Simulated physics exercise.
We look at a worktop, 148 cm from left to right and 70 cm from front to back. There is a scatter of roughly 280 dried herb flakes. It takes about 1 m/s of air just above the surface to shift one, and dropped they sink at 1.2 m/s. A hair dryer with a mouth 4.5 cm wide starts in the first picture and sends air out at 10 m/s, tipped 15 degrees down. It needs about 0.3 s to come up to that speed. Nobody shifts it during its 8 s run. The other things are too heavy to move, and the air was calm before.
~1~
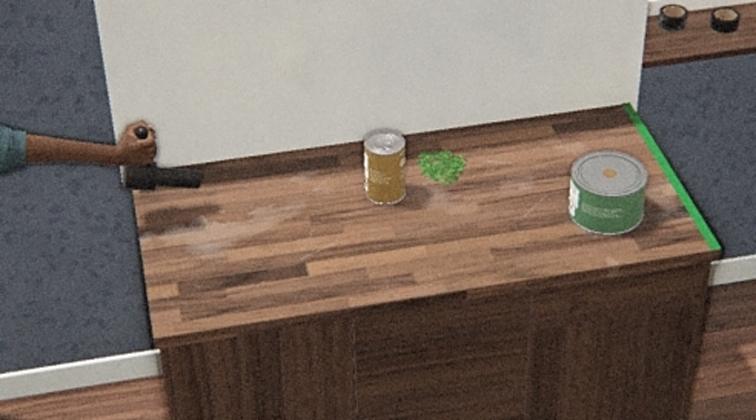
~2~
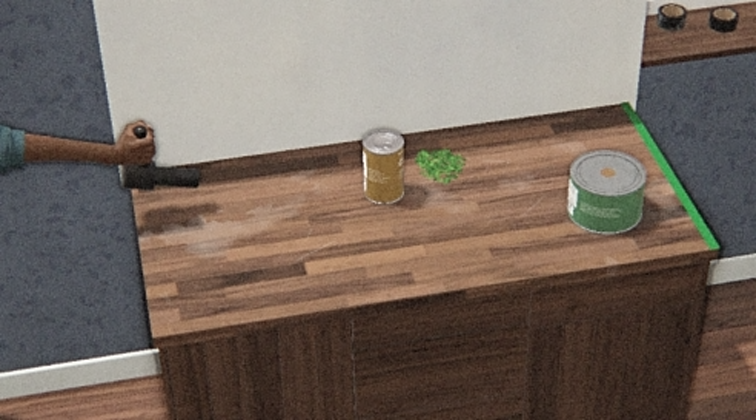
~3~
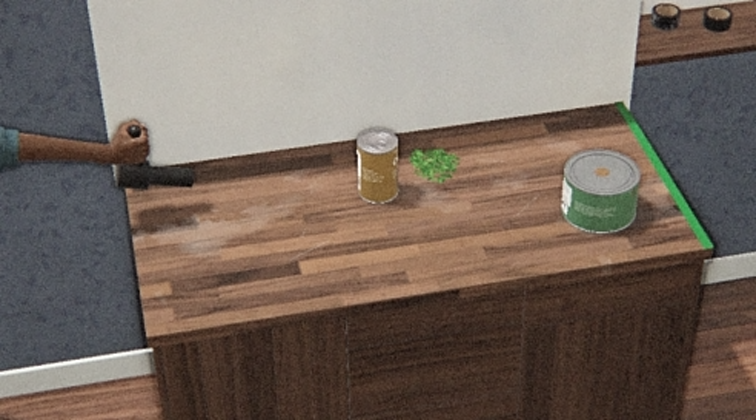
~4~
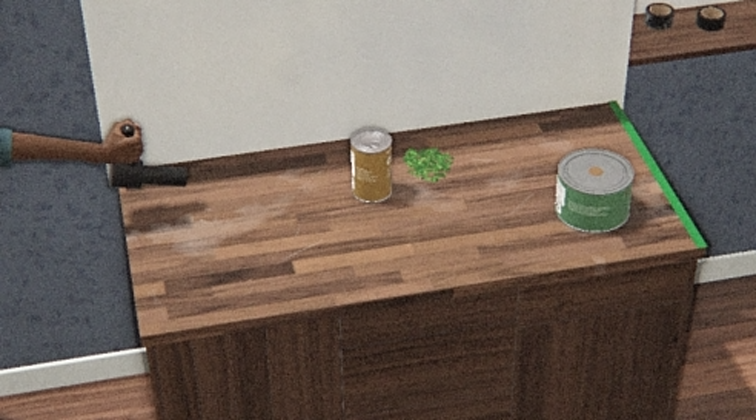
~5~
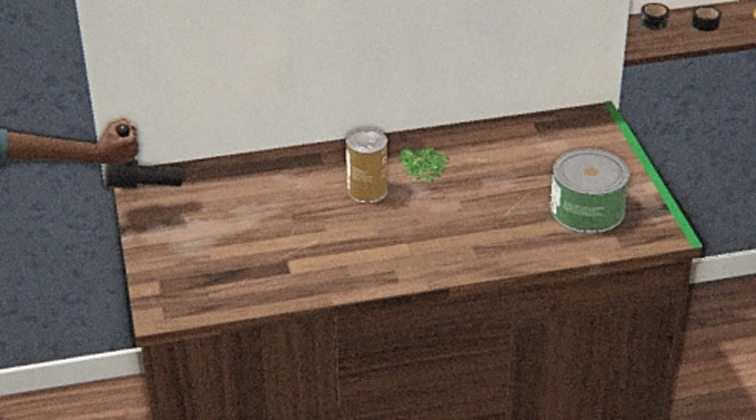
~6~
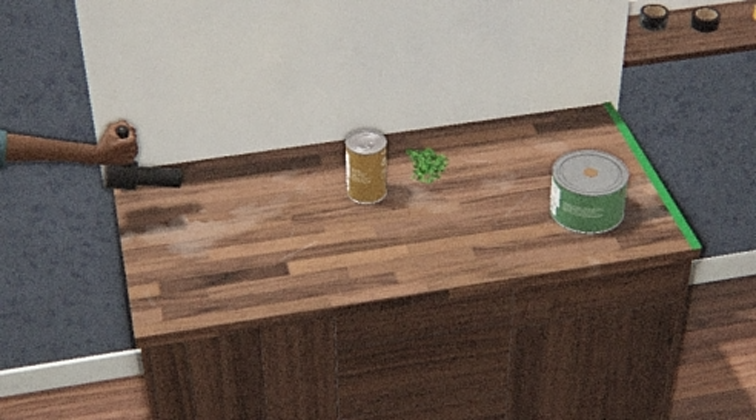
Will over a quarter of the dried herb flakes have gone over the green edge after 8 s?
As for a quarter going over the green edge: Yes.
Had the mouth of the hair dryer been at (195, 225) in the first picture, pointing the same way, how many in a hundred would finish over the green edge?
Then about 10 %.
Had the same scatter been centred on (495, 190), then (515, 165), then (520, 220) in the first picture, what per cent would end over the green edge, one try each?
In that order: 10 %, 90 %, 0 %.
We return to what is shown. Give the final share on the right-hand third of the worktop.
About 10 %.
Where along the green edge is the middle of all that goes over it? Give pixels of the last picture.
Around (639, 147).
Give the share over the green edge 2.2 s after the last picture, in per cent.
About 80 %.
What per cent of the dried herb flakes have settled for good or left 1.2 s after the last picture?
About 60 %.
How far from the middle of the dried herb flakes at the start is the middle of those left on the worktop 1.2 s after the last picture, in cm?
Roughly 45 cm.
Then, 1.2 s after the last picture, 67 % are over the green edge; the middle of those still in play is near (587, 173); 58 % have settled or left.
Then, 2.2 s after the last picture, 83 % are over the green edge; the middle of those still in play is near (586, 184); 80 % have settled or left.
Then, 4.1 s after the last picture, 88 % are over the green edge; 88 % have settled or left.
Then, 7.7 s after the last picture, at the end, 89 % are over the green edge.
